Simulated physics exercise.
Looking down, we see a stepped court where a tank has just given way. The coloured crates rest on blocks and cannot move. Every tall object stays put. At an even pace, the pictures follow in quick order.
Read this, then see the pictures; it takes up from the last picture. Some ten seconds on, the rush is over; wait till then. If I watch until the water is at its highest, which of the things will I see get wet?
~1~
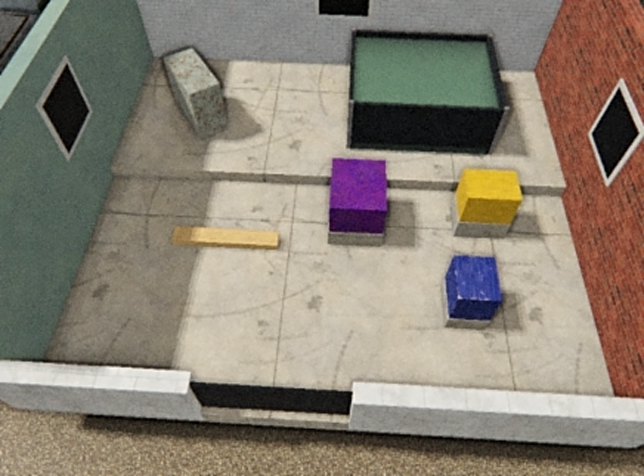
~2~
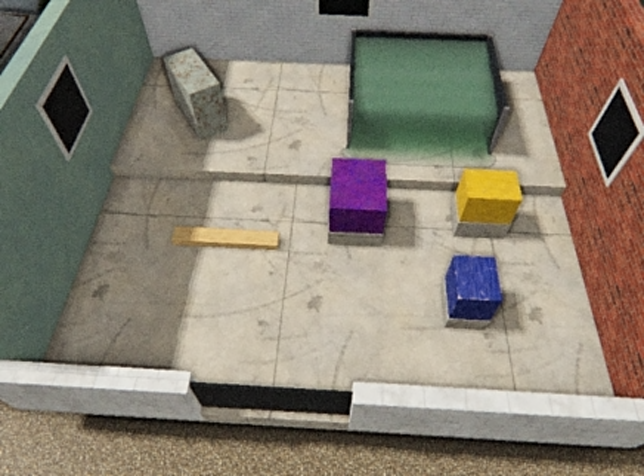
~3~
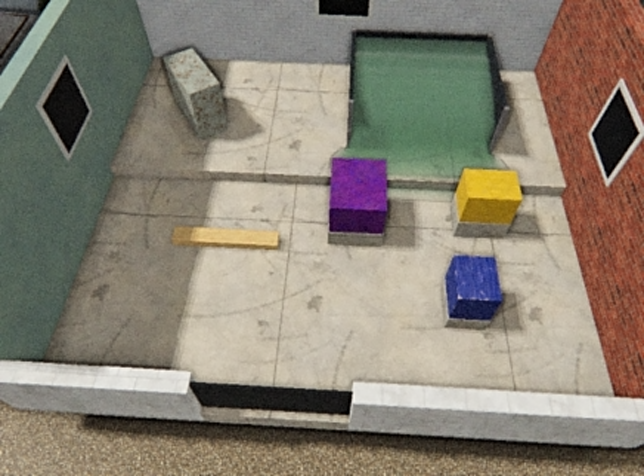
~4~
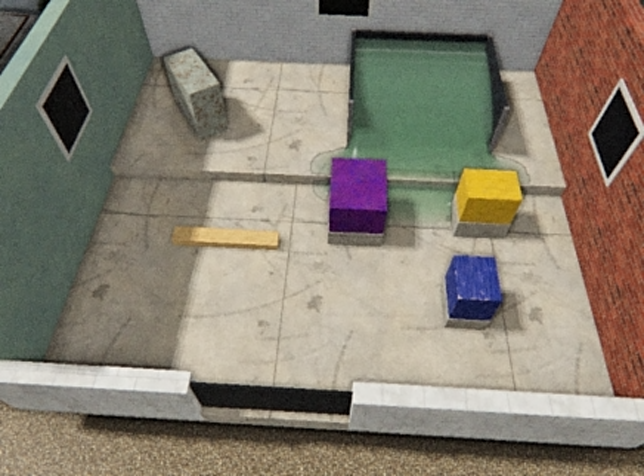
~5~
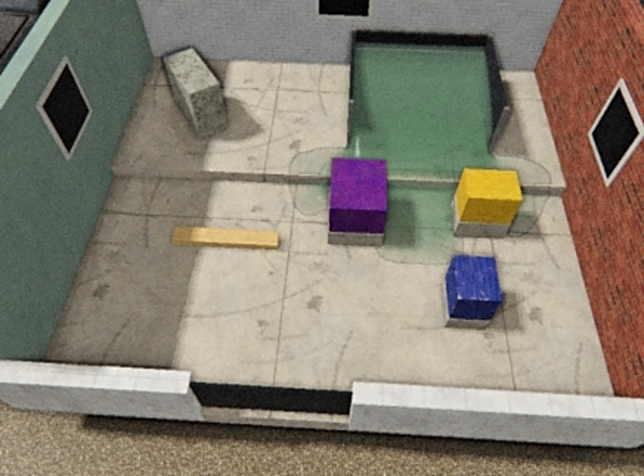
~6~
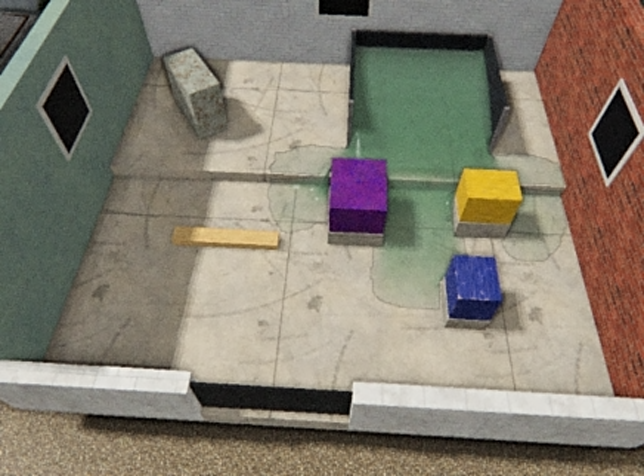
Outcome: The blue crate is caught by the water. The purple crate is caught by the water. The yellow crate is caught by the water.
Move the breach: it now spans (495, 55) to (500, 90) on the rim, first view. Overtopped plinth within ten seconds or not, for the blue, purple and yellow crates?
Crate by crate: Blue - left alone; purple - left alone; yellow - left alone.
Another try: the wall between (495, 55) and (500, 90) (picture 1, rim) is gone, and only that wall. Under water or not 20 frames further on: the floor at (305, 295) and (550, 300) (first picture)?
I'd expect the first point to stay dry and the second point to be reached.
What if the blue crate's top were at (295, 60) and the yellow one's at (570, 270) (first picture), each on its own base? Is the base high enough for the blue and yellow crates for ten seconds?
Blue crate: Not reached; yellow crate: Overtopped.
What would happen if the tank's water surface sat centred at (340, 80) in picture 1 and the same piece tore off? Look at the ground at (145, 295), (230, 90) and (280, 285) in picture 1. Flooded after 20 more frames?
As listed: Covered, no water, awash.
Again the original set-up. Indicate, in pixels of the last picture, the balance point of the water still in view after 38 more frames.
Centre of mass: Roughly (321, 271).
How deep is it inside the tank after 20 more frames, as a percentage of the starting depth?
Near 12 in a hundred.
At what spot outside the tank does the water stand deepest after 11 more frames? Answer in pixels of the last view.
Around (606, 418).
A moment on, water covers 35 % of the floor; the blue crate water round its plinth, the purple crate water round its plinth, the yellow crate water round its plinth.
Next, water covers 60 % of the floor; the blue crate water round its plinth, the purple crate water round its plinth, the yellow crate water round its plinth.
Then, water covers 65 % of the floor; the blue crate water round its plinth, the purple crate water round its plinth, the yellow crate water round its plinth.
Later, water covers 70 % of the floor; the blue crate water round its plinth, the purple crate water round its plinth, the yellow crate water round its plinth.
In the end, water covers 65 % of the floor; the blue crate was topped, the purple crate was topped, the yellow crate was topped.
